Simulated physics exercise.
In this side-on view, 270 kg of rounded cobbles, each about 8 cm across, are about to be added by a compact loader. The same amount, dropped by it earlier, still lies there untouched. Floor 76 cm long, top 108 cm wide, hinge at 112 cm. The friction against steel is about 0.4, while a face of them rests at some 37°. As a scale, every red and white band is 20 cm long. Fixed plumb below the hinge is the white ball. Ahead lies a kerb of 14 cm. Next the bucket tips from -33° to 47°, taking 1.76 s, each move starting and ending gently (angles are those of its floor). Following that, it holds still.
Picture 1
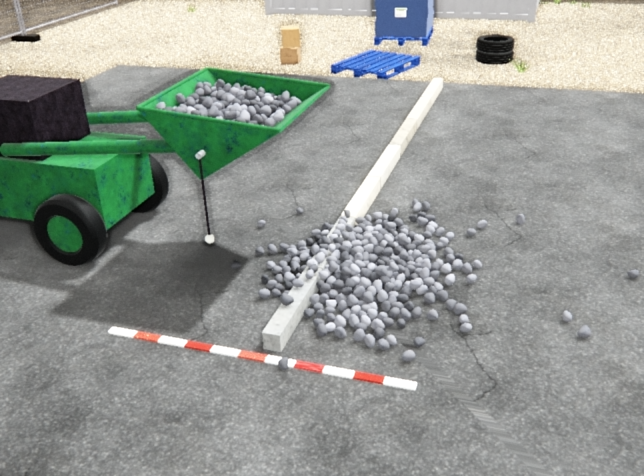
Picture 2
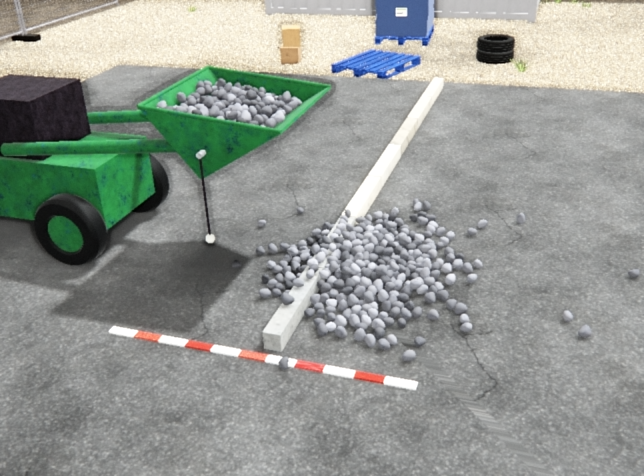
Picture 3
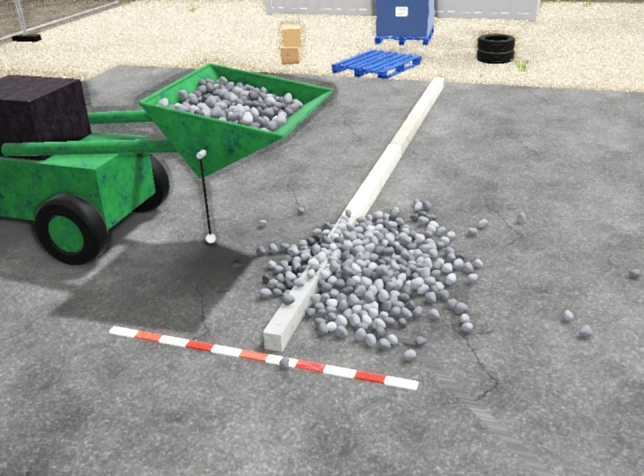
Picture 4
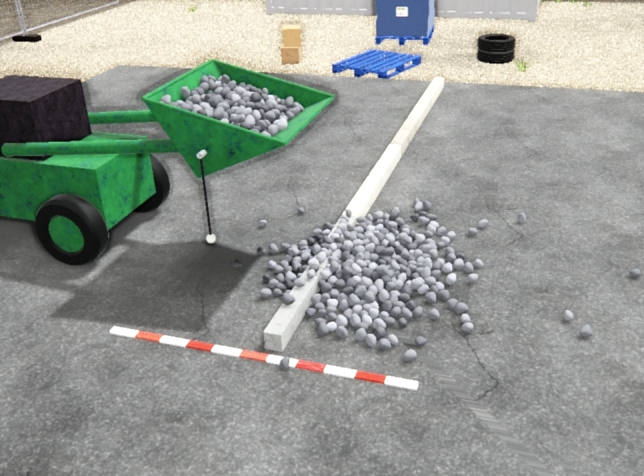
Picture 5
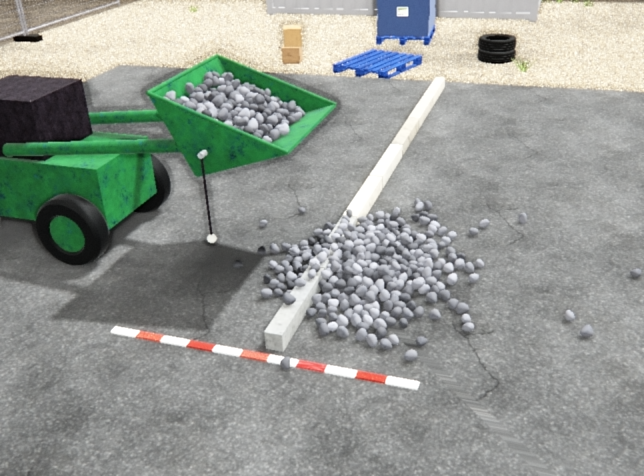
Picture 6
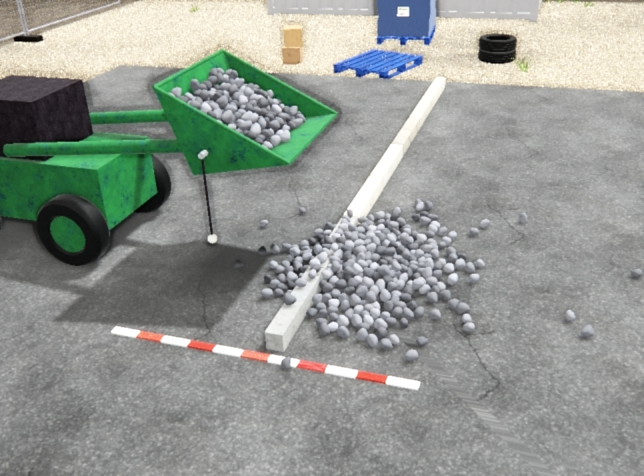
The green bucket of a compact loader, full of grey stones, gradually tilts its front edge downward while the wheels stay still, beside a pale kerb partly covered by an unmoving stone heap and a red-and-white striped pole.
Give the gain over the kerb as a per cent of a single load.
31 %.
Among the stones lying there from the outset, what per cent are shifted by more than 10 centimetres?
The answer is about 5 per cent.
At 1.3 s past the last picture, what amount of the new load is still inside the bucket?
It still holds about 10 per cent.
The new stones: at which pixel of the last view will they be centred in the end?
Roughly at (316, 249) in the last picture.
Then, 0.7 s after the last picture the floor is at 35°; in per cent of one load, 92 in the bucket, 24 on this side of the kerb, 84 over the kerb; the foremost stones are at (526, 288).
Then, 1.3 s after the last picture the floor is at 47°; in per cent of one load, 8 in the bucket, 87 on this side of the kerb, 105 over the kerb; the foremost stones are at (526, 288).
Then, 1.6 s after the last picture the floor is at 47°; in per cent of one load, 0 in the bucket, 86 on this side of the kerb, 114 over the kerb; the foremost stones are at (526, 288).
Then, 4.1 s after the last picture the floor is at 47°; in per cent of one load, 0 in the bucket, 85 on this side of the kerb, 115 over the kerb; the foremost stones are at (525, 295). Net gain over the kerb, 31.
